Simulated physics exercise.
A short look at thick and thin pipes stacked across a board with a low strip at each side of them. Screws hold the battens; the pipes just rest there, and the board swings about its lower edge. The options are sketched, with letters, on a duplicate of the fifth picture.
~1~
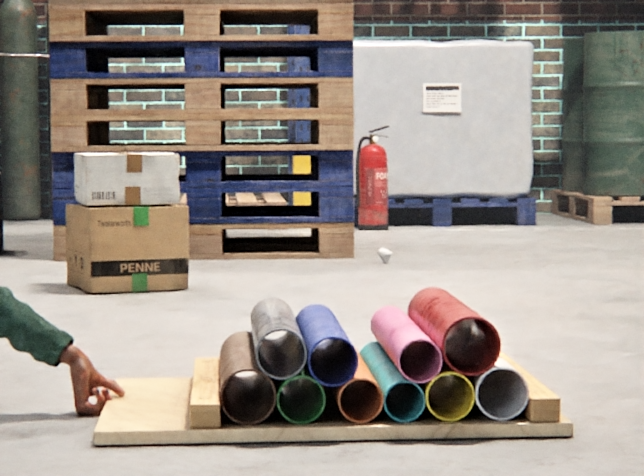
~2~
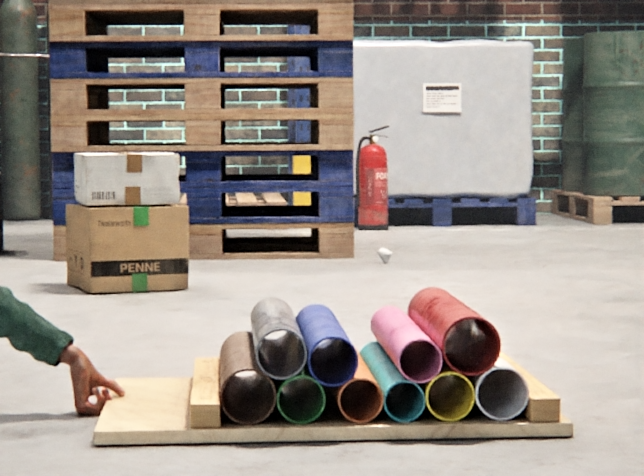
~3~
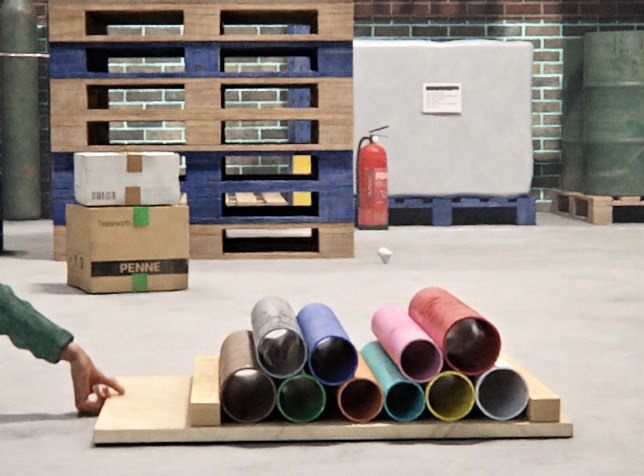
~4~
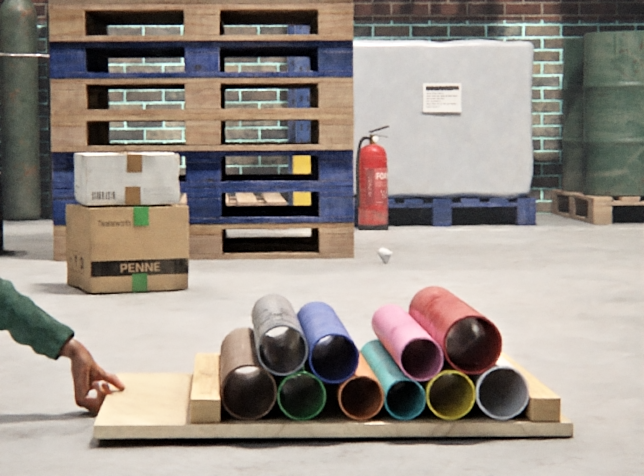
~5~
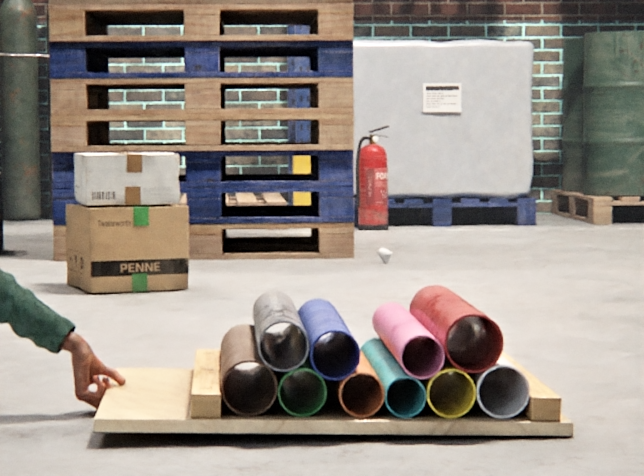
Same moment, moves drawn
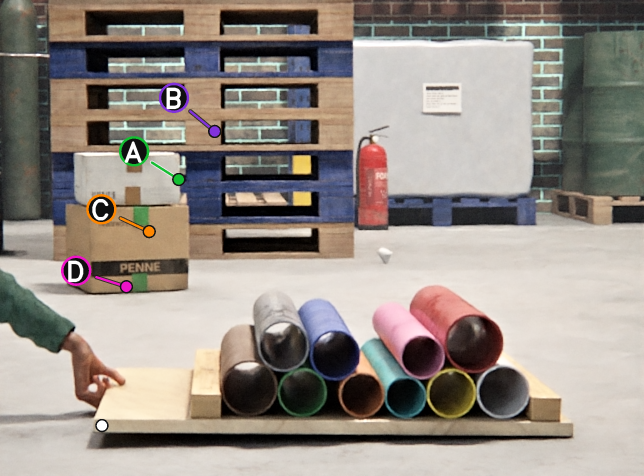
A hand in a green sleeve rests at the left end of a wooden board, where colourful pipes lie stacked in two layers between wooden strips on a warehouse floor. The fingers then raise that end very slightly, tilting the board a little while the pipes keep their places in the stack.
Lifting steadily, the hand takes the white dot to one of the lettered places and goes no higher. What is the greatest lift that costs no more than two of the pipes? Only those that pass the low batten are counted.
It can be raised to D.
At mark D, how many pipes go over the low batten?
The count is none.
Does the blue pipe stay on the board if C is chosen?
The blue pipe: No.
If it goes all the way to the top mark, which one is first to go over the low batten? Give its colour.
It is the red one.
On the marked copy, A at (178, 179); B at (214, 132); C at (149, 232); D at (126, 286); the white dot at (102, 425).
Taking D. A third of the way, board at 14°.
Two thirds of the way, board at 19°.
When it is over, board at 19°, none over the low batten.
As for the rest, A four over the low batten (pink, red, blue, grey); B four over the low batten (pink, red, blue, grey); C four over the low batten (pink, red, blue, grey).
